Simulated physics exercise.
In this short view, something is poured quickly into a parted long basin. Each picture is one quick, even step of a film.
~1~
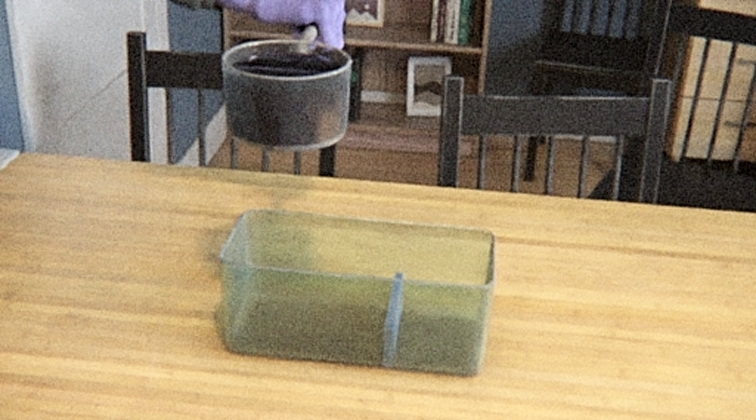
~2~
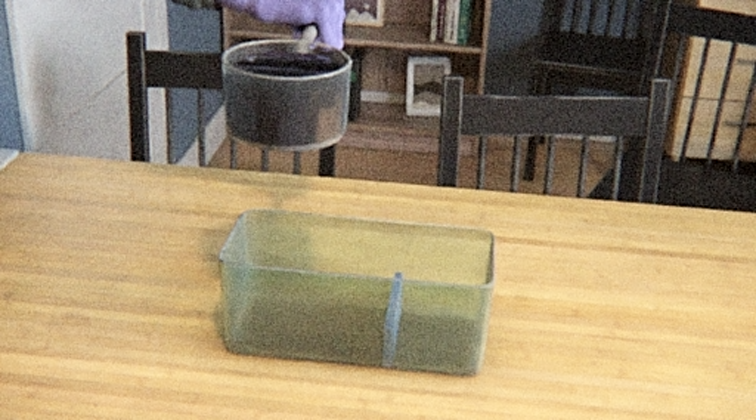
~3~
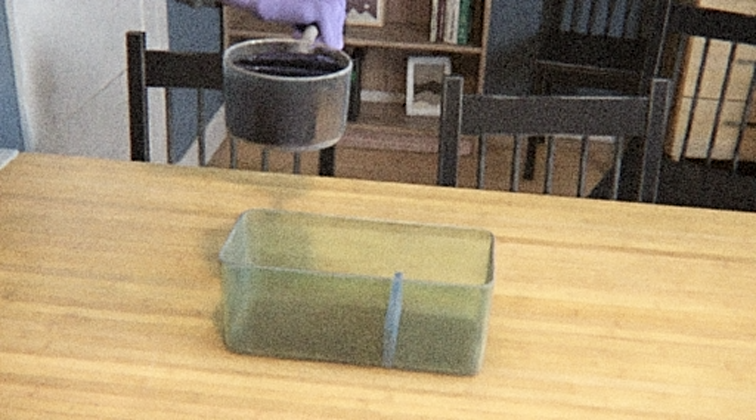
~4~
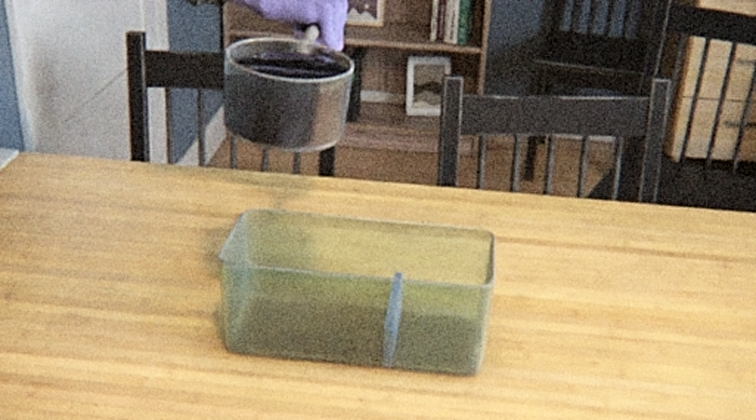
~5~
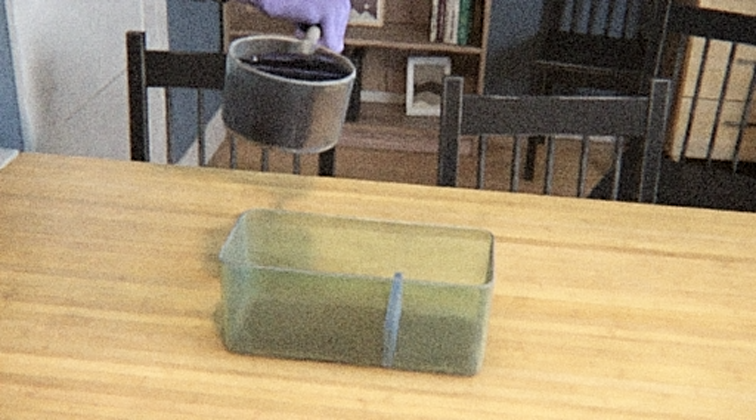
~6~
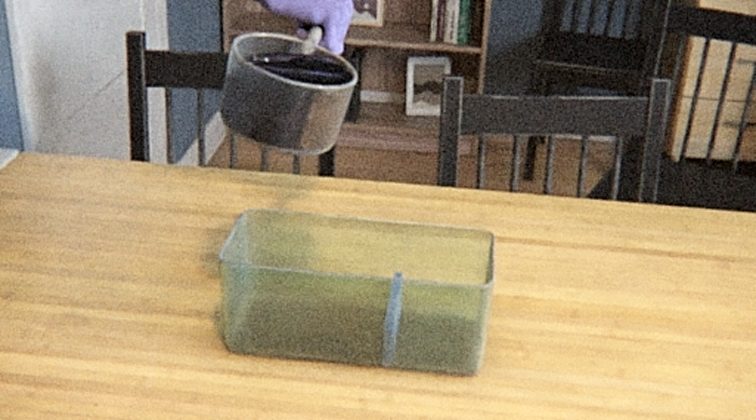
At a wooden table, a purple-gloved hand gradually tilting a pot of dark liquid rightward above a clear, divided rectangular container.
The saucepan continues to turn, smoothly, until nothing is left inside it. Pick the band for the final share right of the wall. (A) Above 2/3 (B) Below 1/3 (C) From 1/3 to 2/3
C, from 1/3 to 2/3.
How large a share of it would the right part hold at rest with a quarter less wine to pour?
Near 45 %.
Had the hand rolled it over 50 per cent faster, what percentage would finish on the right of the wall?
About 35 %.
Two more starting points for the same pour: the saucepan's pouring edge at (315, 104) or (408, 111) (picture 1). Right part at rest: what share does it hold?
Near 10 in a hundred first, near 80 in a hundred second.
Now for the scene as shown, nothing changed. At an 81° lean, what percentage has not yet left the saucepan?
I'd put it near 50 %.
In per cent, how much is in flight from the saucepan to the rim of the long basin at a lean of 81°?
Close to 40 in a hundred.
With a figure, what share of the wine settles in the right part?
Share approx. 55 %.
A moment on, the saucepan is tipped on its side and 52 per cent is still to pour, 1 is left of the wall and 7 right of it.
Next, the saucepan is tipped right over and 6 per cent is still to pour, 18 is left of the wall and 62 right of it.
Then the saucepan is tipped right over and 0 per cent is still to pour, 42 is left of the wall and 56 right of it.
Later the saucepan is tipped right over and 0 per cent is still to pour, 46 is left of the wall and 53 right of it.
At rest 46 per cent lies left of the wall, 53 right of it and 2 outside.
